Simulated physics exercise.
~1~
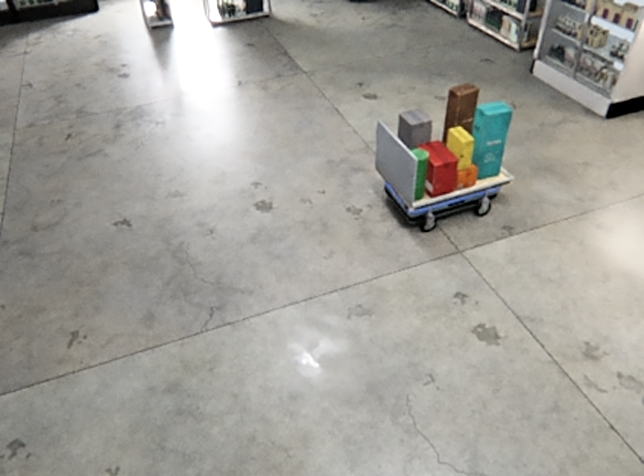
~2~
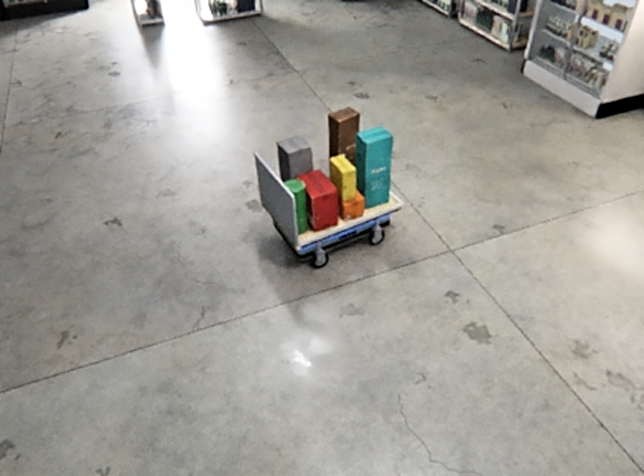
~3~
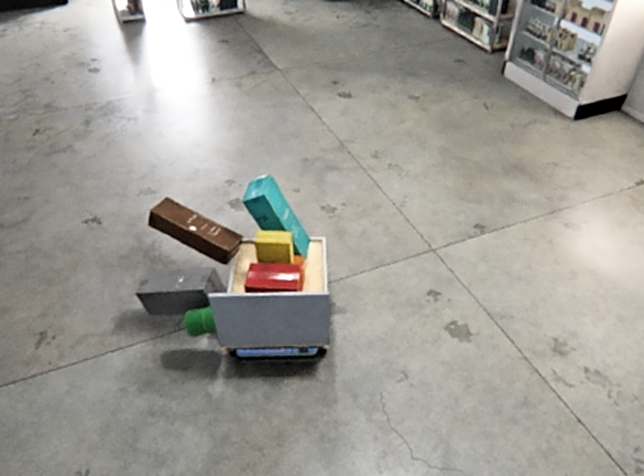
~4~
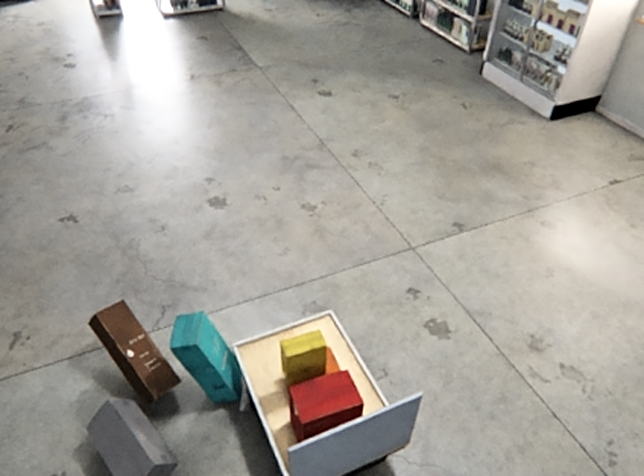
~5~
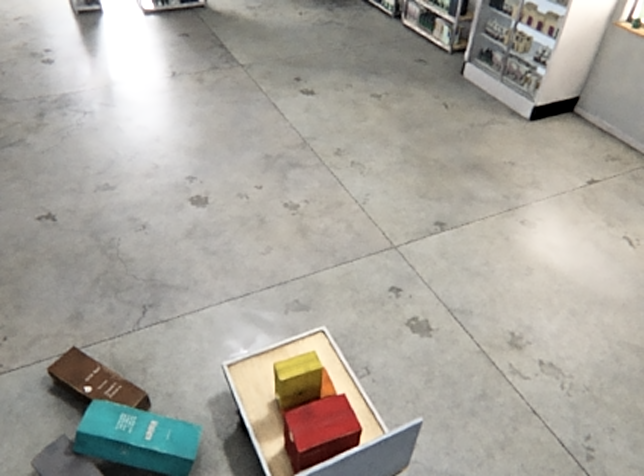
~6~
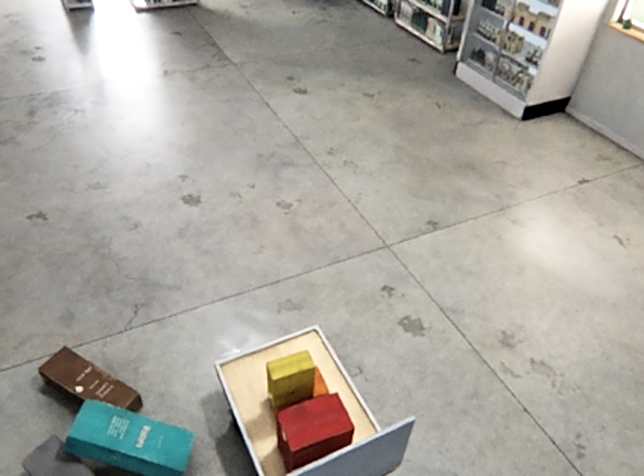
We see a small cart carrying coloured boxes across a concrete floor, turning as it nears; the brown, grey and turquoise boxes and a green canister topple off its side, and it ends stopped with the red and yellow boxes still aboard.
